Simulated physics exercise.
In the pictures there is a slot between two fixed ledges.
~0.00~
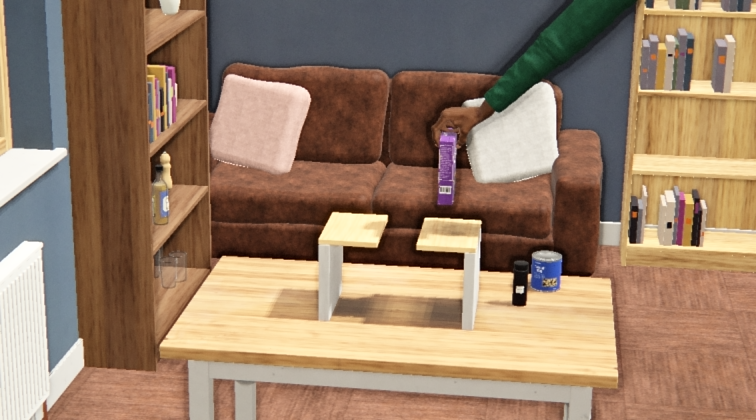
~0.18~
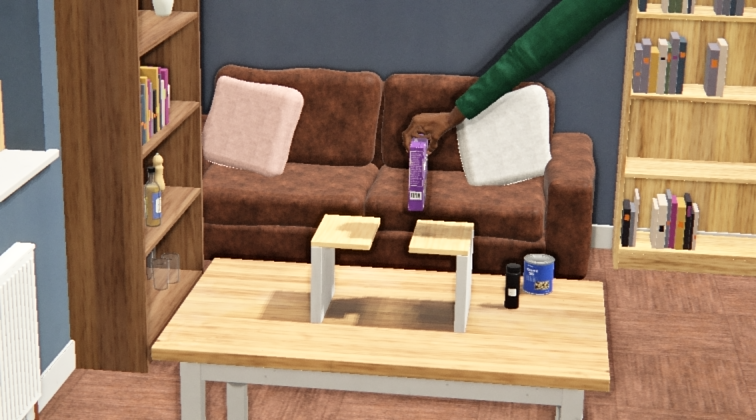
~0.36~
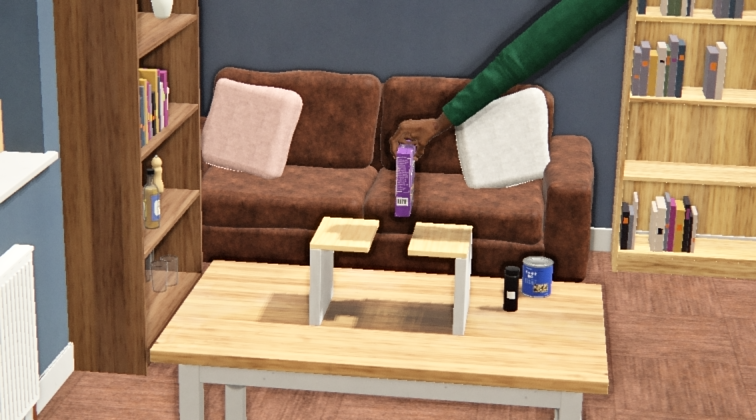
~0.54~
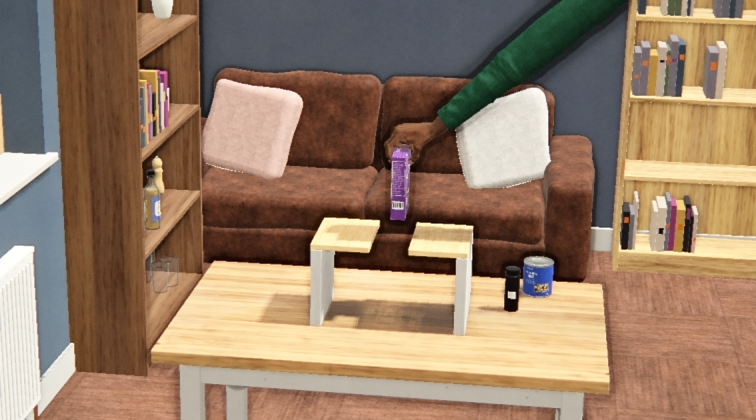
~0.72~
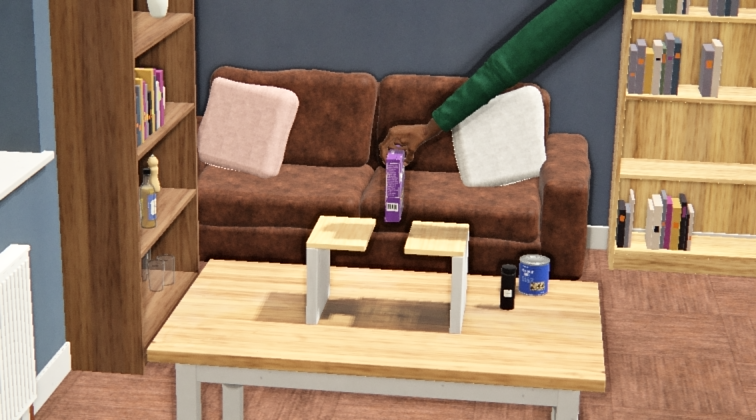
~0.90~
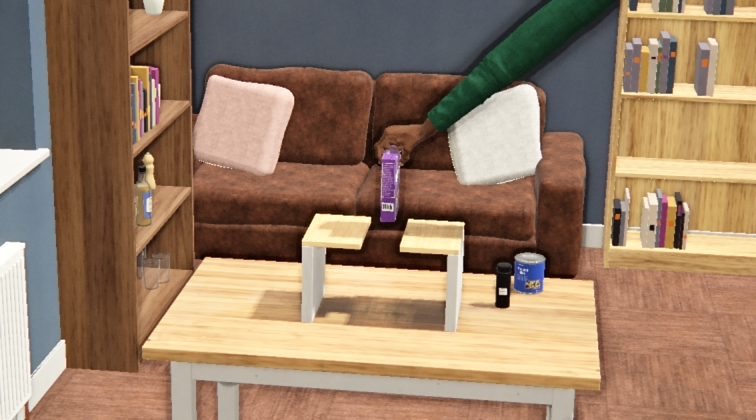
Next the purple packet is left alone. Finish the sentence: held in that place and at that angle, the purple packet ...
It slips through.
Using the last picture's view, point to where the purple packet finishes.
Close to (388, 282) in the last picture.
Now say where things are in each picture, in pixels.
The first picture shows being brought over the gap; purple packet (448, 166); blue tin (546, 272).
The second picture shows being brought over the gap; purple packet (418, 172); blue tin (538, 274).
The third picture shows being brought over the gap; purple packet (405, 178); blue tin (537, 277).
The fourth picture shows being brought over the gap; purple packet (401, 182); blue tin (538, 277).
The fifth picture shows poised above the slot; purple packet (395, 183); blue tin (534, 275).
The sixth picture shows poised above the slot; purple packet (391, 183); blue tin (529, 274).
After 1.10 s, purple packet shifted a little near (390, 201).
After 1.20 s, purple packet shifted about its own width near (389, 251).
After 1.30 s, purple packet shifted well along near (388, 275).
In the end (1.9 s), moved from the start, purple packet; the other 2 unmoved. At the end, from the last picture's camera, purple packet near (388, 282). The packet goes down the gap.
